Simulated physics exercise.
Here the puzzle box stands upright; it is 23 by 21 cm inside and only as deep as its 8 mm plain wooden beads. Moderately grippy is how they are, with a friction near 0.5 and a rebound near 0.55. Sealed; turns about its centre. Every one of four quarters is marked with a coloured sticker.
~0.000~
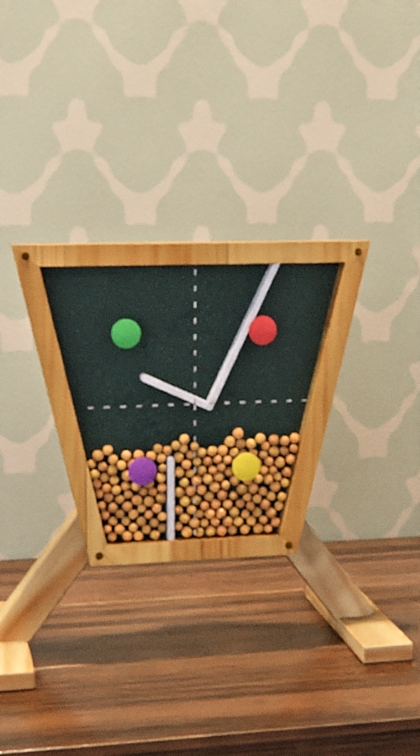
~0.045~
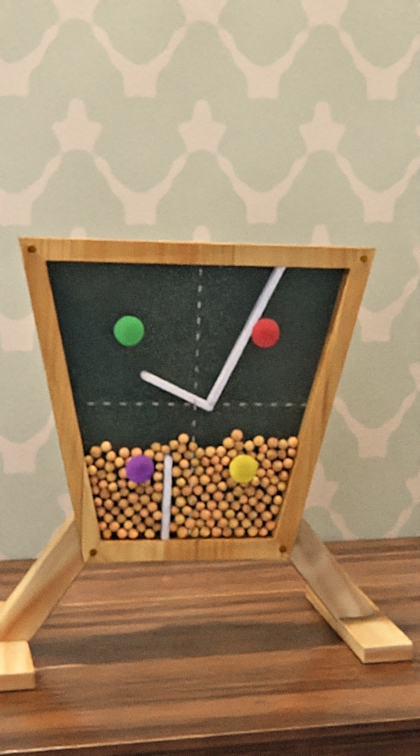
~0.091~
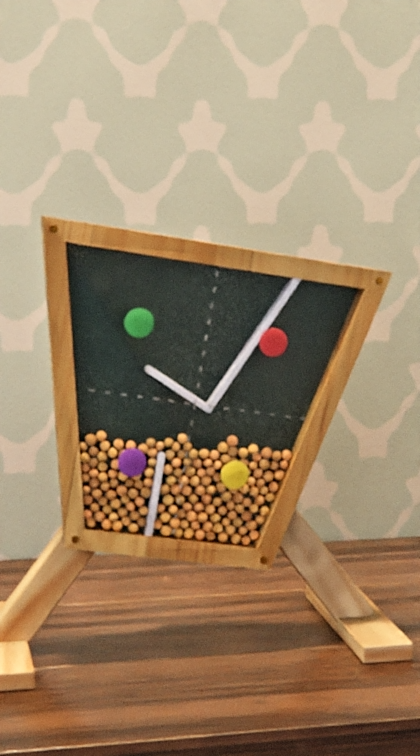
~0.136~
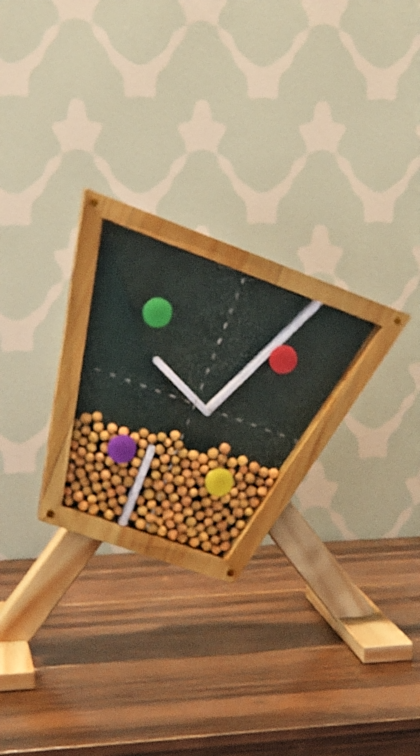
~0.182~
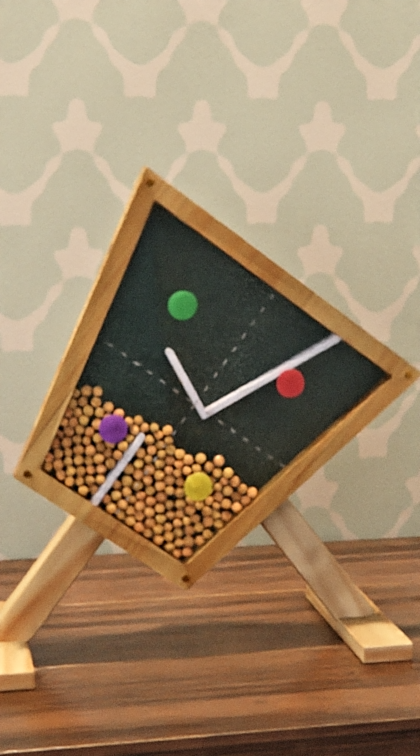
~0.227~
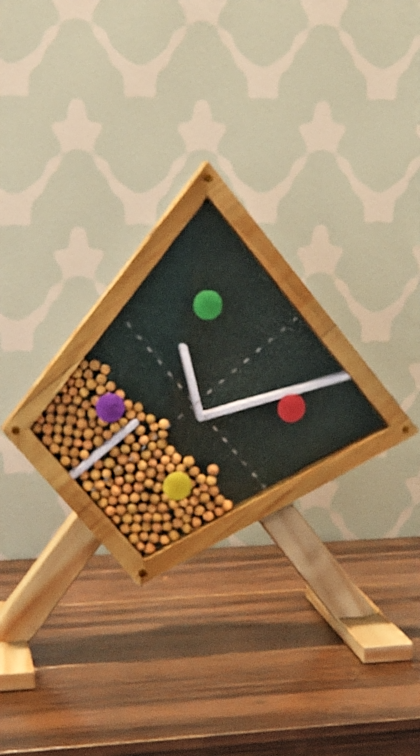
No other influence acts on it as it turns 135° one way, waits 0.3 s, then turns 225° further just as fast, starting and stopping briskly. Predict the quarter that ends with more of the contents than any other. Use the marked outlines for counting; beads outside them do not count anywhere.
I would say the one marked yellow.
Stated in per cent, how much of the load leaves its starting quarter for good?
Close to 25 % end up somewhere else.
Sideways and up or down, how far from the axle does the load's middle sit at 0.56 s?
About 3 cm left and 2 cm below.
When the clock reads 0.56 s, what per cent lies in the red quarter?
35 %.
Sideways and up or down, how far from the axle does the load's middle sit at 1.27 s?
Roughly 5 cm to the left and 3 cm up.
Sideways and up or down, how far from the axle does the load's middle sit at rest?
The middle sits around 1 cm right of it and 6 cm below it.
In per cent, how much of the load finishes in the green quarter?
Roughly 0%.
After 0.56 s, it stands 135° clockwise; the beads' middle is 3 cm left of and 2 cm below the centre; red 35 %, purple 20 %, green 5 %, yellow 40 %.
After 1.27 s, it has come round 246° clockwise; the beads' middle is 5 cm left of and 3 cm above the centre; red 65 %, green 10 %, yellow 25 %.
After 1.69 s, it has come round 360° clockwise; the beads' middle is 1 cm right of and 5 cm below the centre; purple 25 %, green 10 %, yellow 65 %.
All still by 2.3 s, it has come round 360° clockwise; red 0 %, purple 35 %, green 0 %, yellow 65 %.
